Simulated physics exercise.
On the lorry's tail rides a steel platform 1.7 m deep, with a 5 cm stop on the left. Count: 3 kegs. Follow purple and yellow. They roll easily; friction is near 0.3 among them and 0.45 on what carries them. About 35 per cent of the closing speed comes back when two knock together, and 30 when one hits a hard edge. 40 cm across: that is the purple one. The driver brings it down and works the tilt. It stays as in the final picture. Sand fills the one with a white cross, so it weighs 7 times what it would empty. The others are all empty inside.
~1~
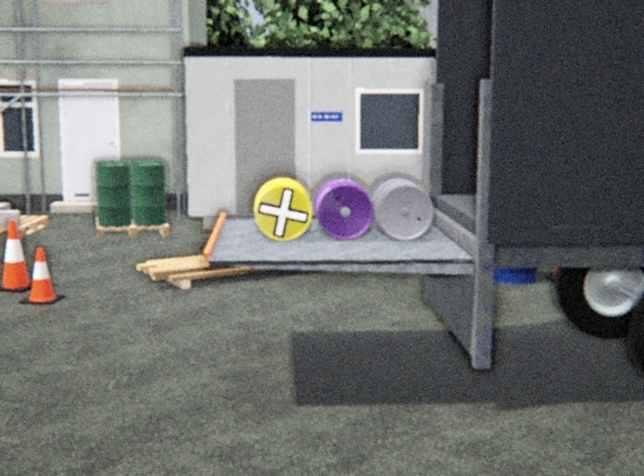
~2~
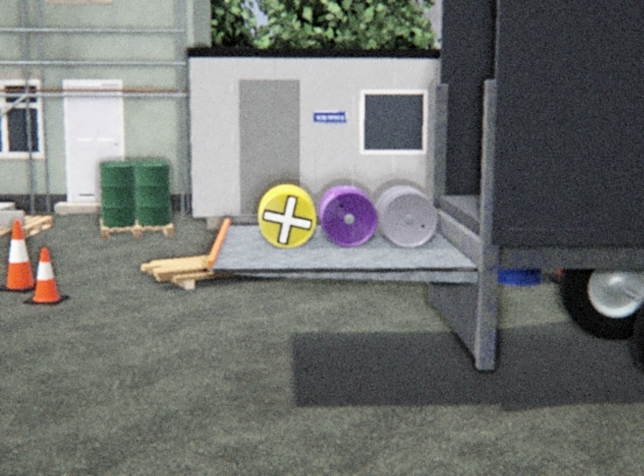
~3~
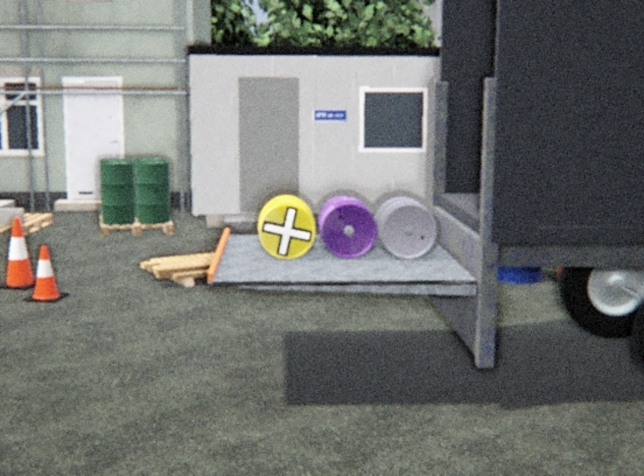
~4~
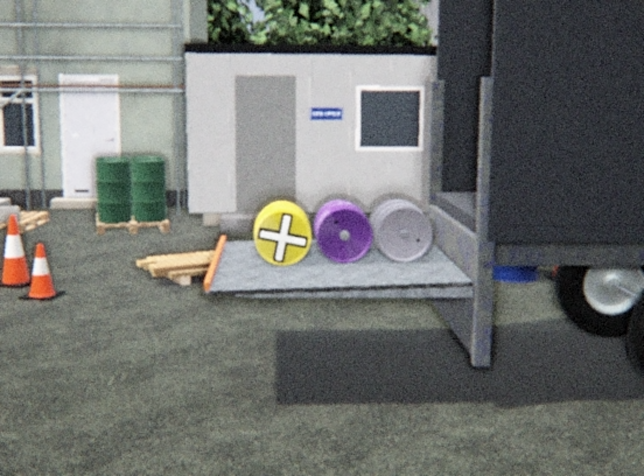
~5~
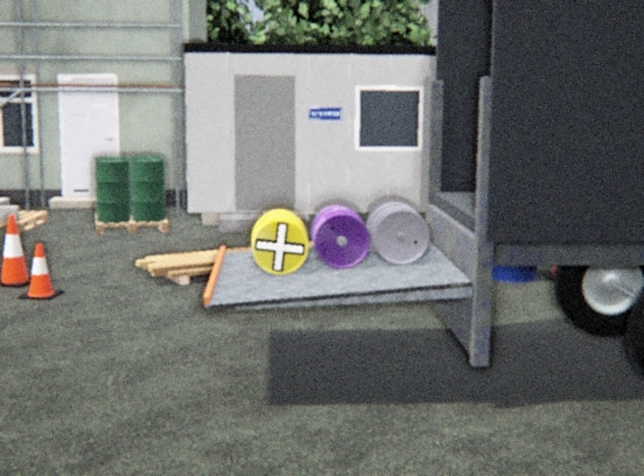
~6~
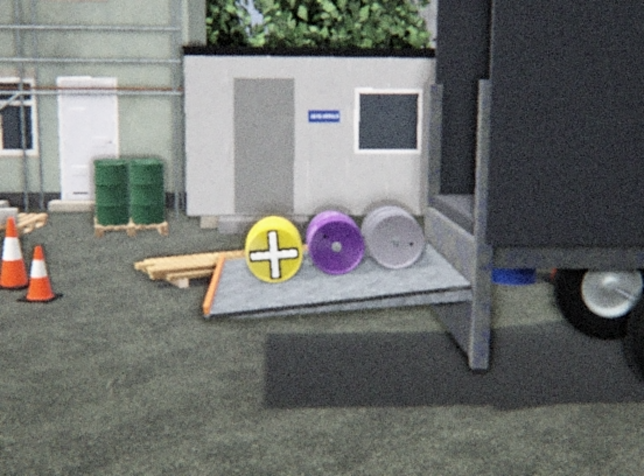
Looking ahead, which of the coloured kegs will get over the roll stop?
If nobody steps in, the purple keg goes nowhere, and the yellow goes nowhere.
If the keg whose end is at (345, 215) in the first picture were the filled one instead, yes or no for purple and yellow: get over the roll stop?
Well, purple? No, it won't. Yellow? Yes, it will.
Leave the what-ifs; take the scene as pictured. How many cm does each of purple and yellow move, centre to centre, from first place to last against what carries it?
Moved: Purple 35, yellow 35.
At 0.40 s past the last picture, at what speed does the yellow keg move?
Estimated speed near 0.5 m/s.
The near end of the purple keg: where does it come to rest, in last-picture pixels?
You'll find it at roughly (290, 254) in the final picture.
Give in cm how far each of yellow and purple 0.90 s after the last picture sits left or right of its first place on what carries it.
Yellow has shifted 35 left and purple 40 left.
Then, 0.40 s past the sixth picture, purple is on the plate, 75 cm from the stop, rolling left; yellow is on the plate, 30 cm from the stop, rolling left; 0 gone from the plate.
Then, 0.90 s past the sixth picture, purple is on the plate, 50 cm from the stop; yellow is on the plate, 10 cm from the stop, rolling right; 0 gone from the plate.
Then, 1.50 s past the sixth picture, purple is on the plate, 60 cm from the stop; yellow is on the plate, 15 cm from the stop, rolling left; 0 gone from the plate.
Finally (2.10 s after the last picture), purple is on the plate, 55 cm from the stop; yellow is on the plate, 15 cm from the stop; 0 gone from the plate.
